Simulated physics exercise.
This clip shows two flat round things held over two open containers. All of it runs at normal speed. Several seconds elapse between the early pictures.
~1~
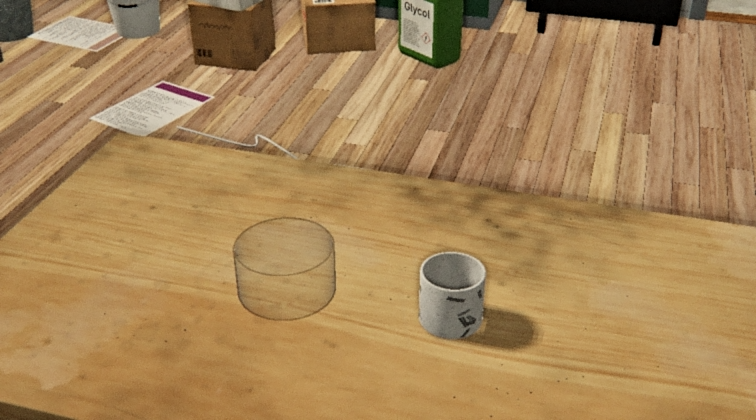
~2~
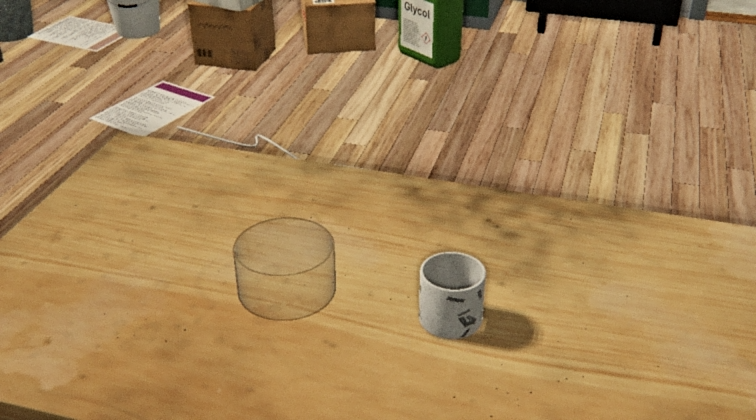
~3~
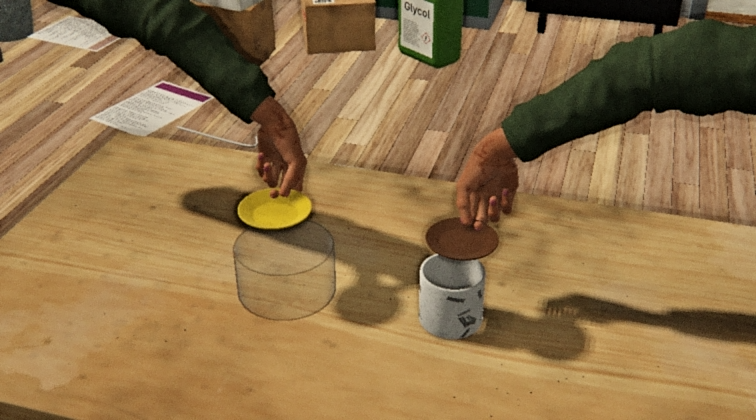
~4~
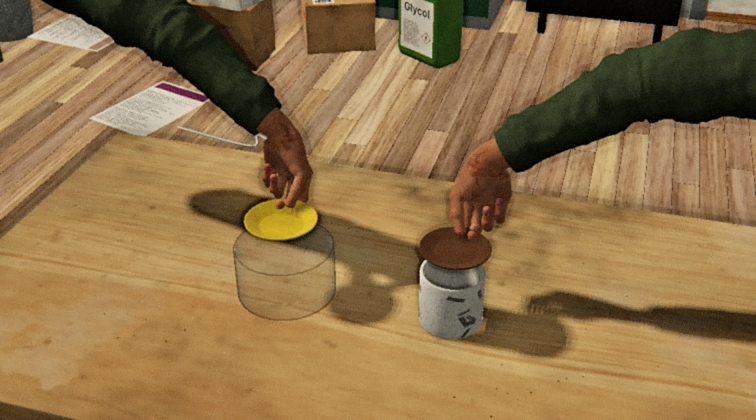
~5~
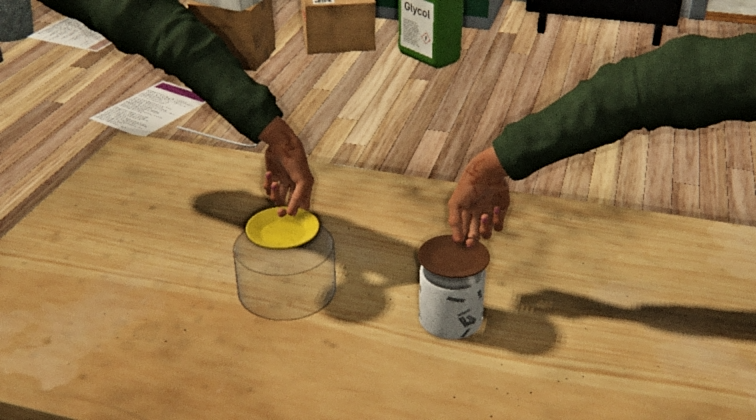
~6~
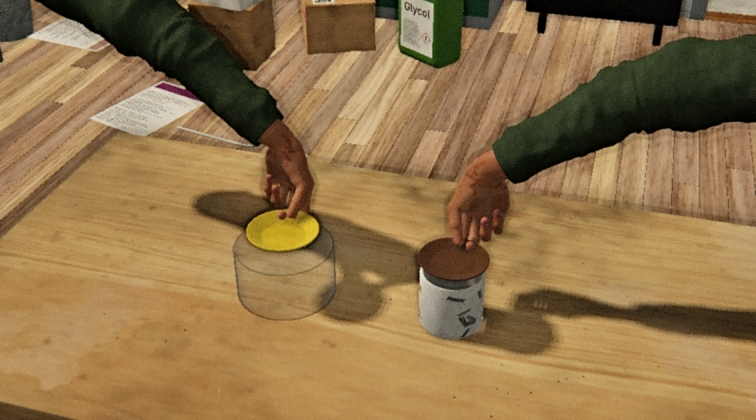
Two hands lowering a yellow saucer over a clear glass on the left and a brown plate onto a patterned mug on the right.
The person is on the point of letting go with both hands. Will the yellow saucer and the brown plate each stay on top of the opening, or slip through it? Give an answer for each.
In the end the yellow saucer passes through. The brown plate stays up.
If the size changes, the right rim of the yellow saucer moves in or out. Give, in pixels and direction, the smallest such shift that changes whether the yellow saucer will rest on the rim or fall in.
Shift needed: Around 12 pixels, direction right.
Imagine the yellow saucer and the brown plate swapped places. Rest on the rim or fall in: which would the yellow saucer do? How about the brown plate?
For the yellow saucer, it perches on top; for the brown plate, it drops in.
Then, 0.14 s on from there, yellow saucer displaced a little near (285, 258); brown plate moving near (453, 268).
In the end, the yellow saucer drops inside, near (287, 282); the brown plate covers the opening, near (453, 268).
